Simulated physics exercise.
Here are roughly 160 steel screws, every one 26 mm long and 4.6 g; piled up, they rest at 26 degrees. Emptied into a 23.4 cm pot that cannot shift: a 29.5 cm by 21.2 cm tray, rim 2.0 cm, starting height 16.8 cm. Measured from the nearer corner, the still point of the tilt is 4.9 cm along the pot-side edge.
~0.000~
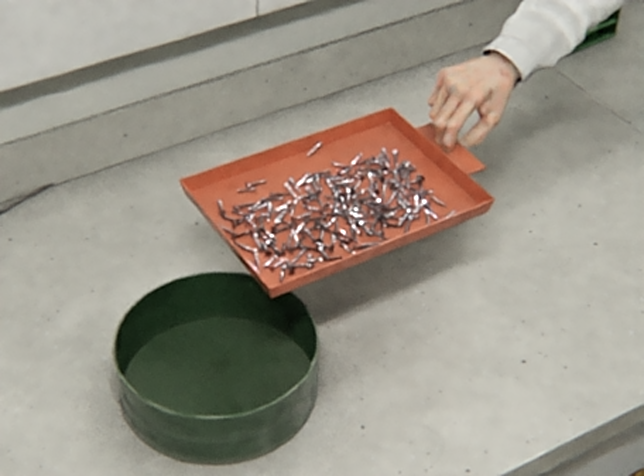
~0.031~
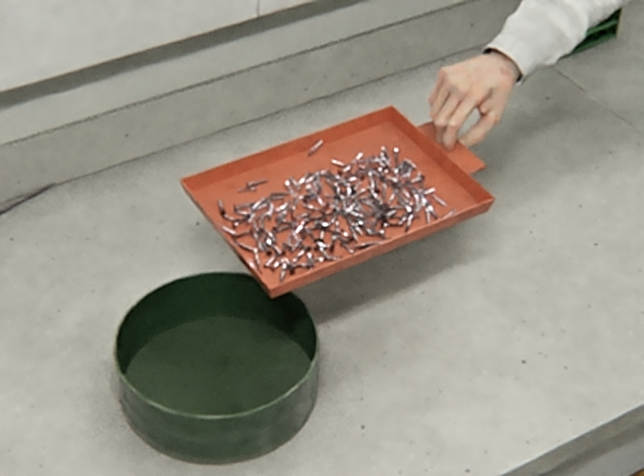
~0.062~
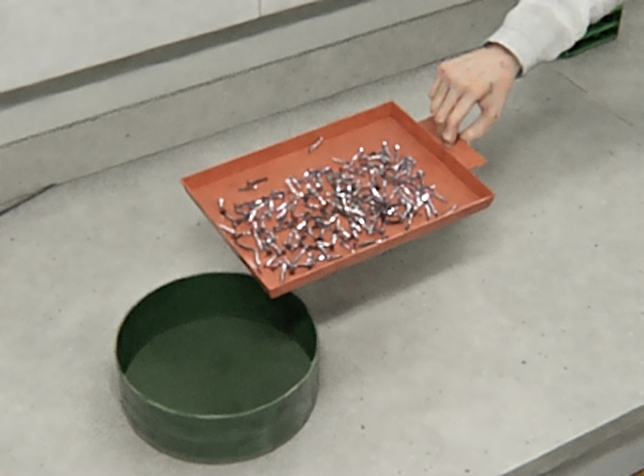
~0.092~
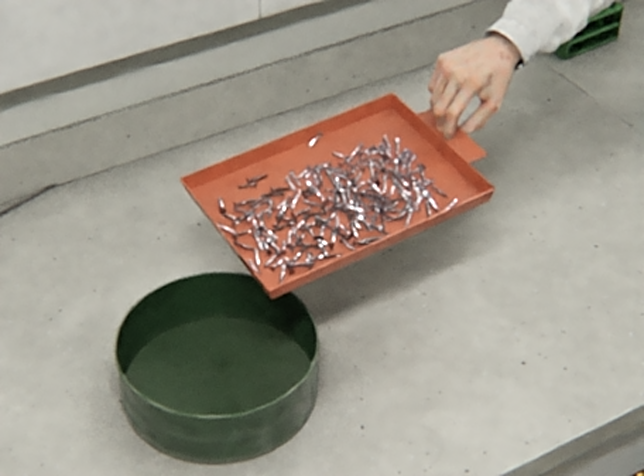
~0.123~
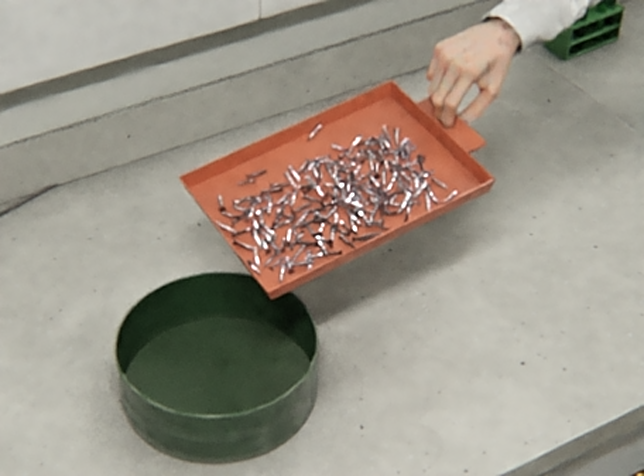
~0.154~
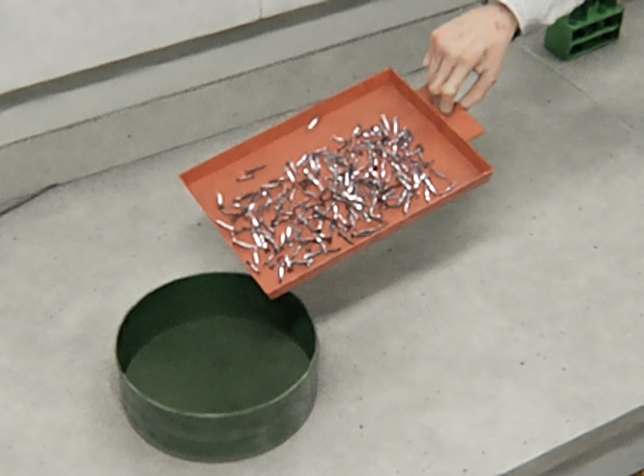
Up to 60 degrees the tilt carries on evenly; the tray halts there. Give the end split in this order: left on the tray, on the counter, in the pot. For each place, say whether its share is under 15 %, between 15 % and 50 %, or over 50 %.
In the end tray: That should get a moderate amount, counter: That should get only a little, pot: That should get more than half.
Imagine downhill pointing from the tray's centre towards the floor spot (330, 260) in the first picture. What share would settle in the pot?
35 %.
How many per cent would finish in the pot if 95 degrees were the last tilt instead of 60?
Result: Close to 100 %.
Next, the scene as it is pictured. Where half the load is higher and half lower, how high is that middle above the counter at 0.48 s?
I'd put it near 24 cm.
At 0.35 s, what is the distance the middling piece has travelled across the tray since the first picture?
Around 1 centimetres.
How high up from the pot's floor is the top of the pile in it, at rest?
Close to 2.0 cm up.
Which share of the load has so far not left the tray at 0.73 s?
Around 60 percent of it.
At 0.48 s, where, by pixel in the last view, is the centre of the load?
Approximately (280, 207) in the last view.
After 0.35 s, tilt 38 degrees; the tray holds 100 %, the pot 0 %.
Then, at 0.48 s, tilt 54 degrees; the tray holds 100 %, the pot 0 %.
After 0.73 s, tilt 60 degrees; the tray holds 60 %, the pot 15 %.
At rest (1.7 s), tray 35 %, counter 0 %, pot 65 %.
